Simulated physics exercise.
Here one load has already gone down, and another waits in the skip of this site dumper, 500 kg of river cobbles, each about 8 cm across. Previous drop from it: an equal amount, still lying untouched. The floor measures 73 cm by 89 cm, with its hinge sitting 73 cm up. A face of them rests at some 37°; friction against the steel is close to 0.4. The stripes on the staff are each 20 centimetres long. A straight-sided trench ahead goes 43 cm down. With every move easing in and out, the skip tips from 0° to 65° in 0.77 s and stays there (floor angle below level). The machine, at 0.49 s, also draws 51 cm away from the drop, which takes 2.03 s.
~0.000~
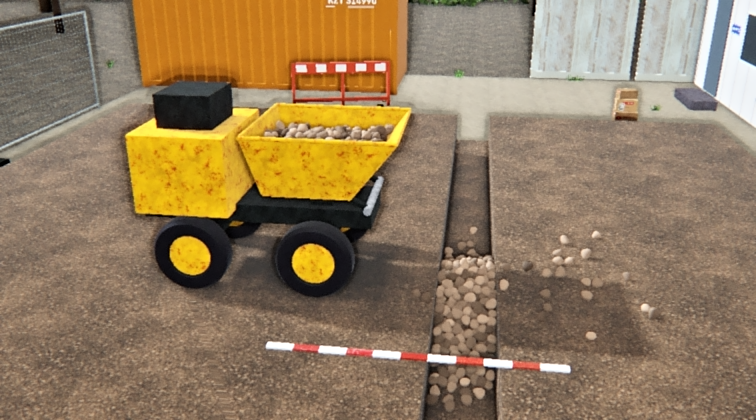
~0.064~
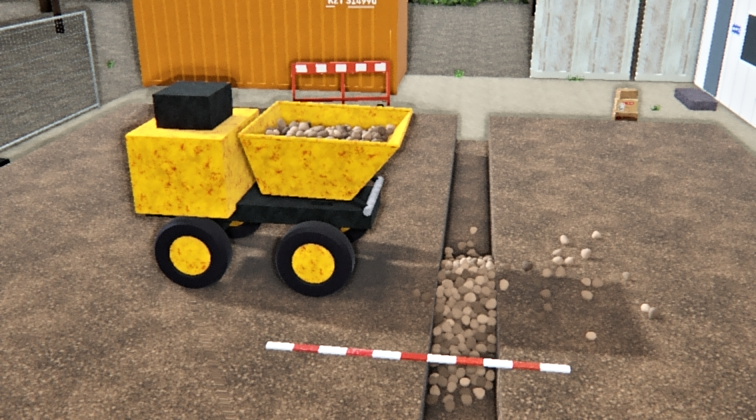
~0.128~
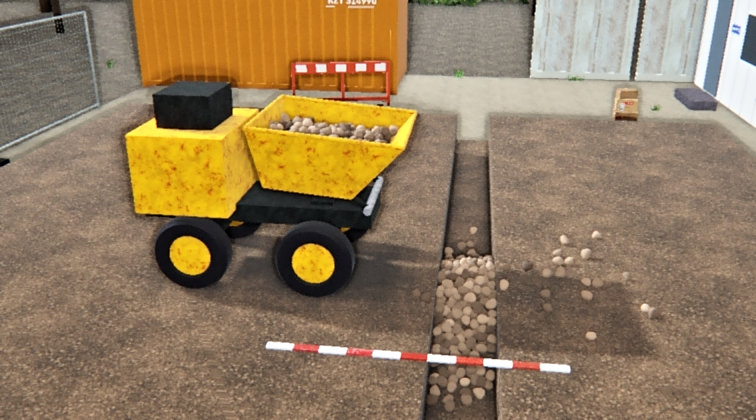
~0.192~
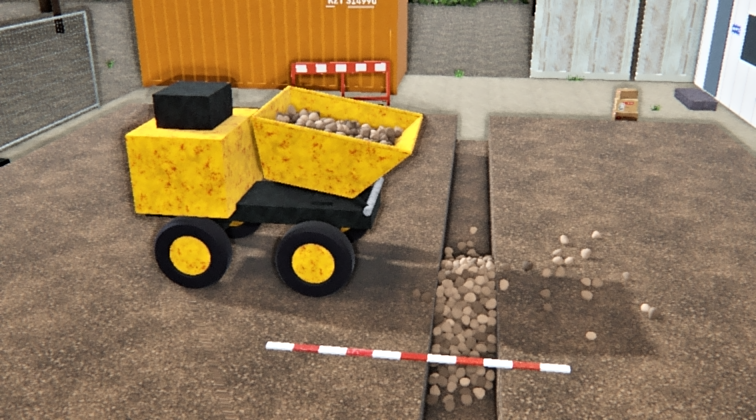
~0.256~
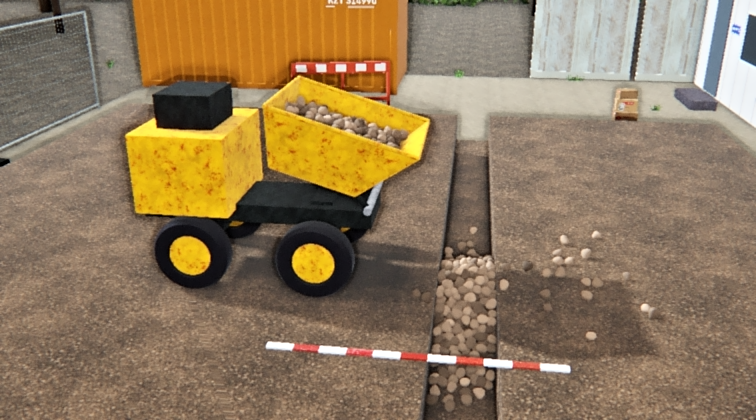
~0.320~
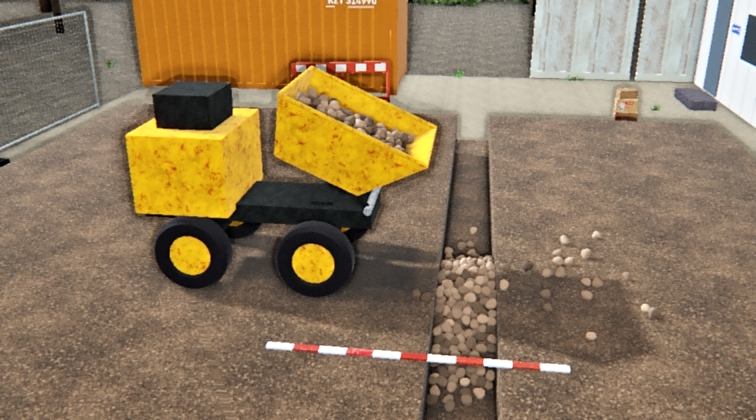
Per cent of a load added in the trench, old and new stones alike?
Around 43 %.
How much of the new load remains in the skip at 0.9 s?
95 % still inside.
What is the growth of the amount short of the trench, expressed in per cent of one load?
Some 20 per cent of a load.
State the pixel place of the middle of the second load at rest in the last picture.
The middle ends up near (474, 272).
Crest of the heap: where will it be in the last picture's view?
The heap should peak at about (433, 260).
After 0.6 s the floor is at 55°; in per cent of one load, 100 in the skip, 96 in the trench, 4 past the trench; the foremost stones are at (609, 279).
After 0.9 s the floor is at 65°; in per cent of one load, 95 in the skip, 101 in the trench, 4 past the trench; the foremost stones are at (609, 279).
After 3.0 s the floor is at 65°; in per cent of one load, 10 in the skip, 16 short of the trench, 135 in the trench, 39 past the trench; the foremost stones are at (733, 274).
After 5.6 s the floor is at 65°; in per cent of one load, 0 in the skip, 22 short of the trench, 139 in the trench, 39 past the trench; the foremost stones are at (733, 274). Net gain in the trench, 43.
